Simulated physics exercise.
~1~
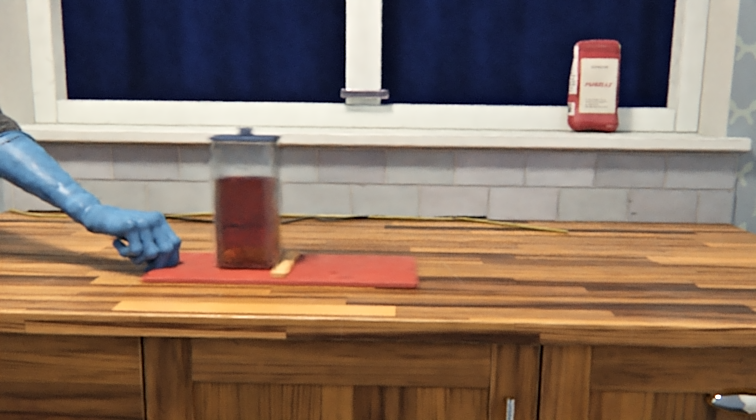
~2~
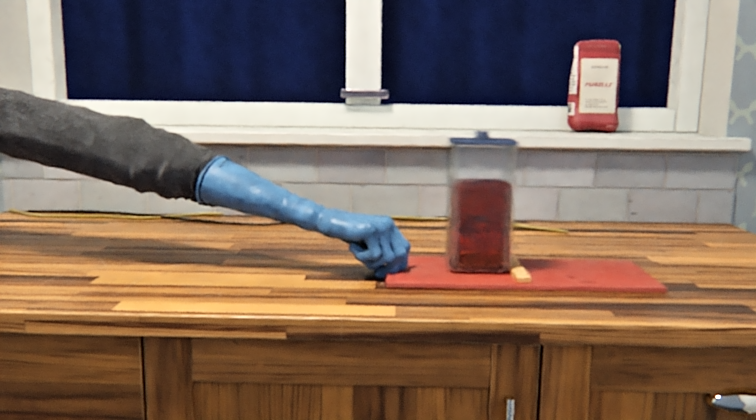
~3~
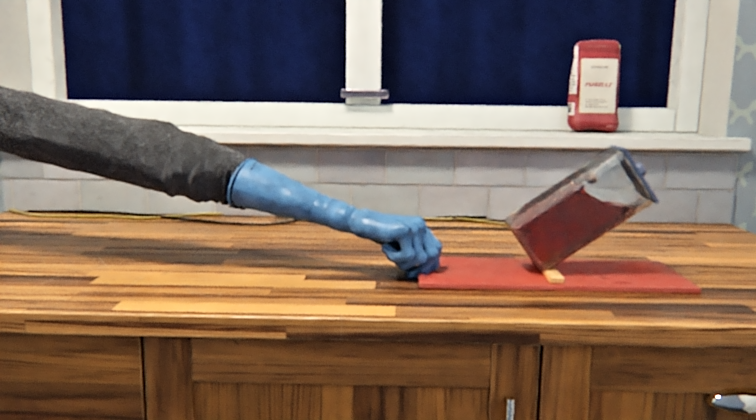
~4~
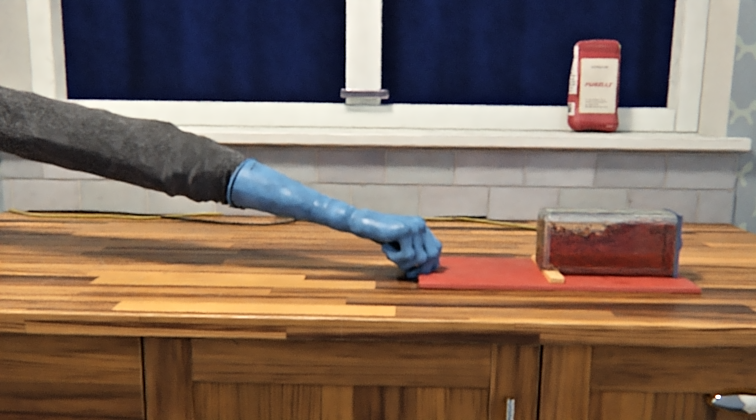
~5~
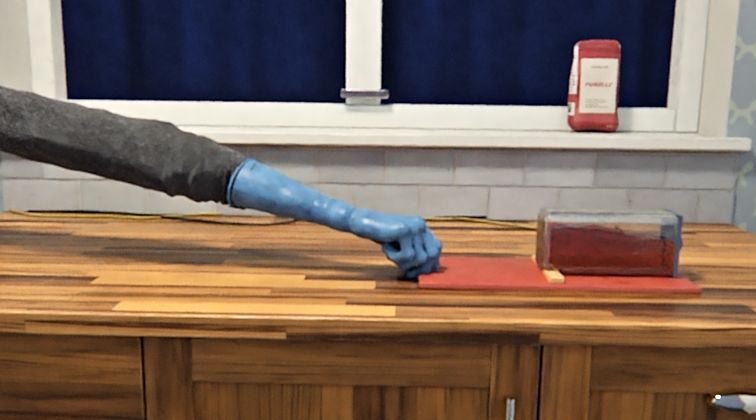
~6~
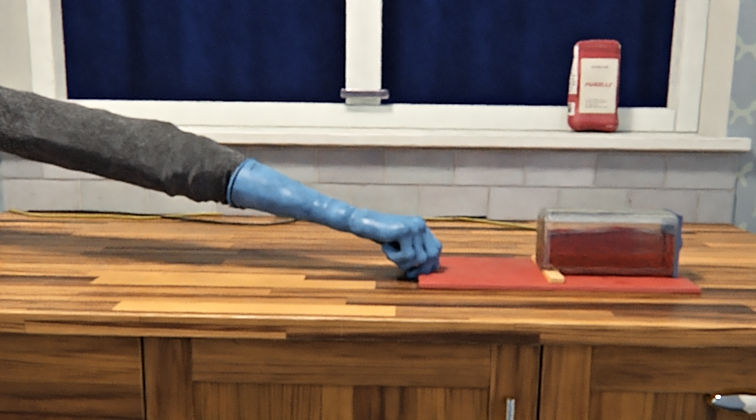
The video shows a blue-gloved hand pushing a red board to the right along a wooden countertop, carrying an upright square bottle of reddish-brown liquid behind a small batten. As the board stops, the bottle tips over the batten to the right and ends lying on its side.
